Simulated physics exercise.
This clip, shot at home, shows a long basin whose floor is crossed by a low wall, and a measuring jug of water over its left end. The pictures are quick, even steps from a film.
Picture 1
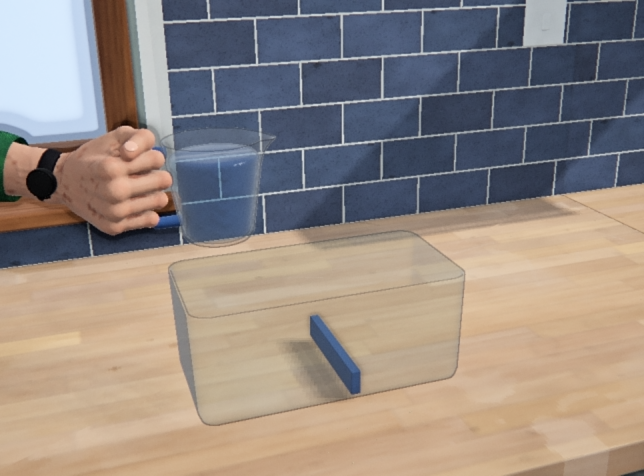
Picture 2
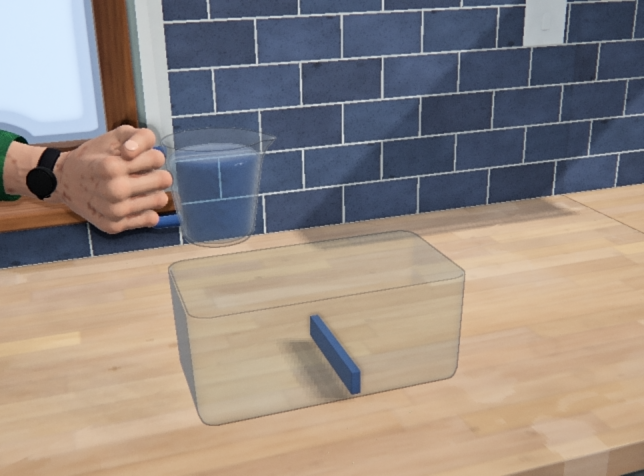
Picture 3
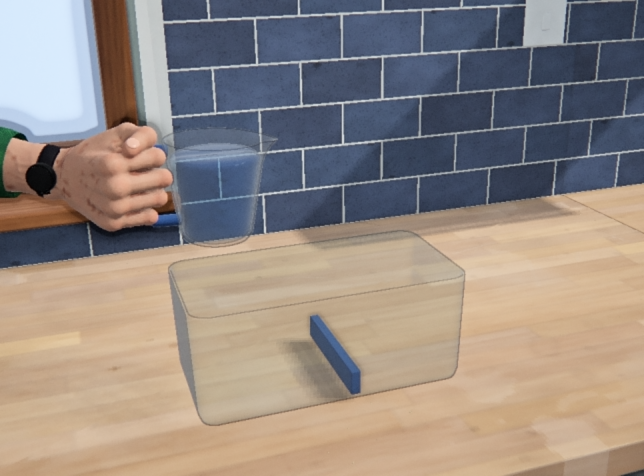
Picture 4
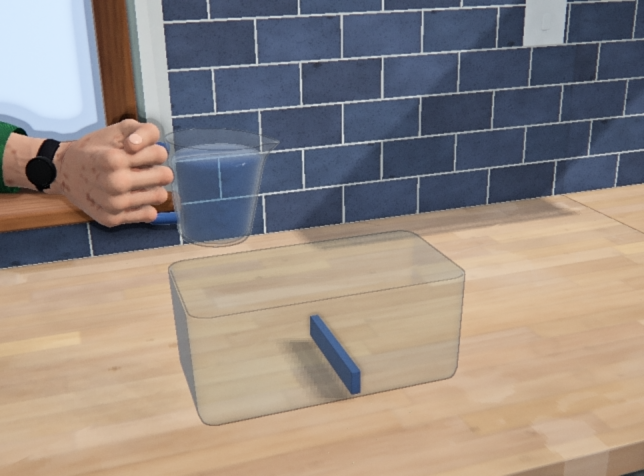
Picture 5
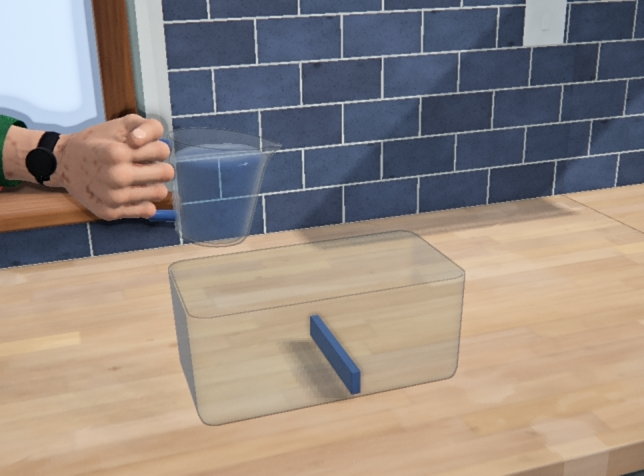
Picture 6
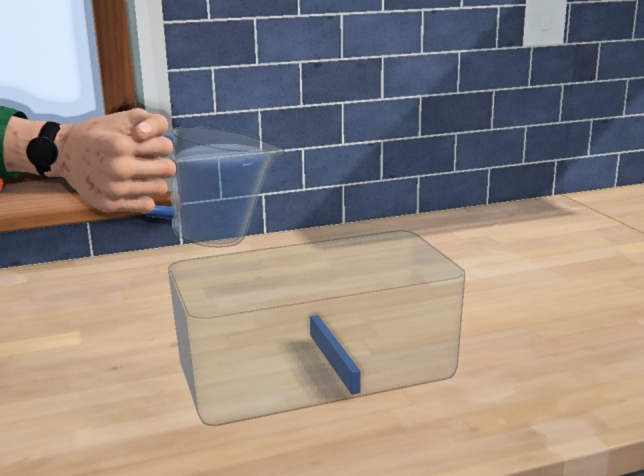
On a wooden kitchen counter, a hand slowly tilting a clear jug of water rightward above a long transparent basin with a low blue wall.
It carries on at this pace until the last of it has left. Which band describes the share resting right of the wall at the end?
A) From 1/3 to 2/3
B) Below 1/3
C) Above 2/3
A.
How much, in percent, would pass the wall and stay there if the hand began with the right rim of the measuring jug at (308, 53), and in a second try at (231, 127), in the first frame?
It comes out at around 85 percent and then around 10 percent.
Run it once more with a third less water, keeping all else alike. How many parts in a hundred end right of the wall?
Roughly 35 %.
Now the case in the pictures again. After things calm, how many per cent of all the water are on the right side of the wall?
About 60 percent.
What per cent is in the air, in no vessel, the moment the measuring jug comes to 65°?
Share out of both vessels: Approx. 15 %.
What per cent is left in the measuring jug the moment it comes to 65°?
70 %.
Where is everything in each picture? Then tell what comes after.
The first frame shows tilt 0°; pouring edge (275, 135); surface from (167, 158) to (257, 149); the long basin's rim runs from (178, 291) to (438, 252); the wall's top is at (334, 343).
The second frame shows tilt 1°; pouring edge (276, 136); surface from (167, 158) to (259, 149).
The third frame shows tilt 2°; pouring edge (277, 137); surface from (168, 157) to (259, 150).
The fourth frame shows tilt 5°; pouring edge (279, 140); surface from (170, 157) to (261, 150).
The fifth frame shows tilt 8°; pouring edge (281, 144); surface from (172, 158) to (265, 150).
The sixth frame shows tilt 12°; pouring edge (284, 149); surface from (173, 158) to (270, 150).
A moment on, the measuring jug is tipped part way and 71 per cent is still to pour, 2 is left of the wall and 11 right of it.
Next, the measuring jug is tipped right over and 14 per cent is still to pour, 24 is left of the wall and 54 right of it.
Then the measuring jug is tipped right over and 0 per cent is still to pour, 41 is left of the wall and 58 right of it.
Later the measuring jug is tipped right over and 0 per cent is still to pour, 41 is left of the wall and 59 right of it.
At rest 41 per cent lies left of the wall, 59 right of it and 0 outside.
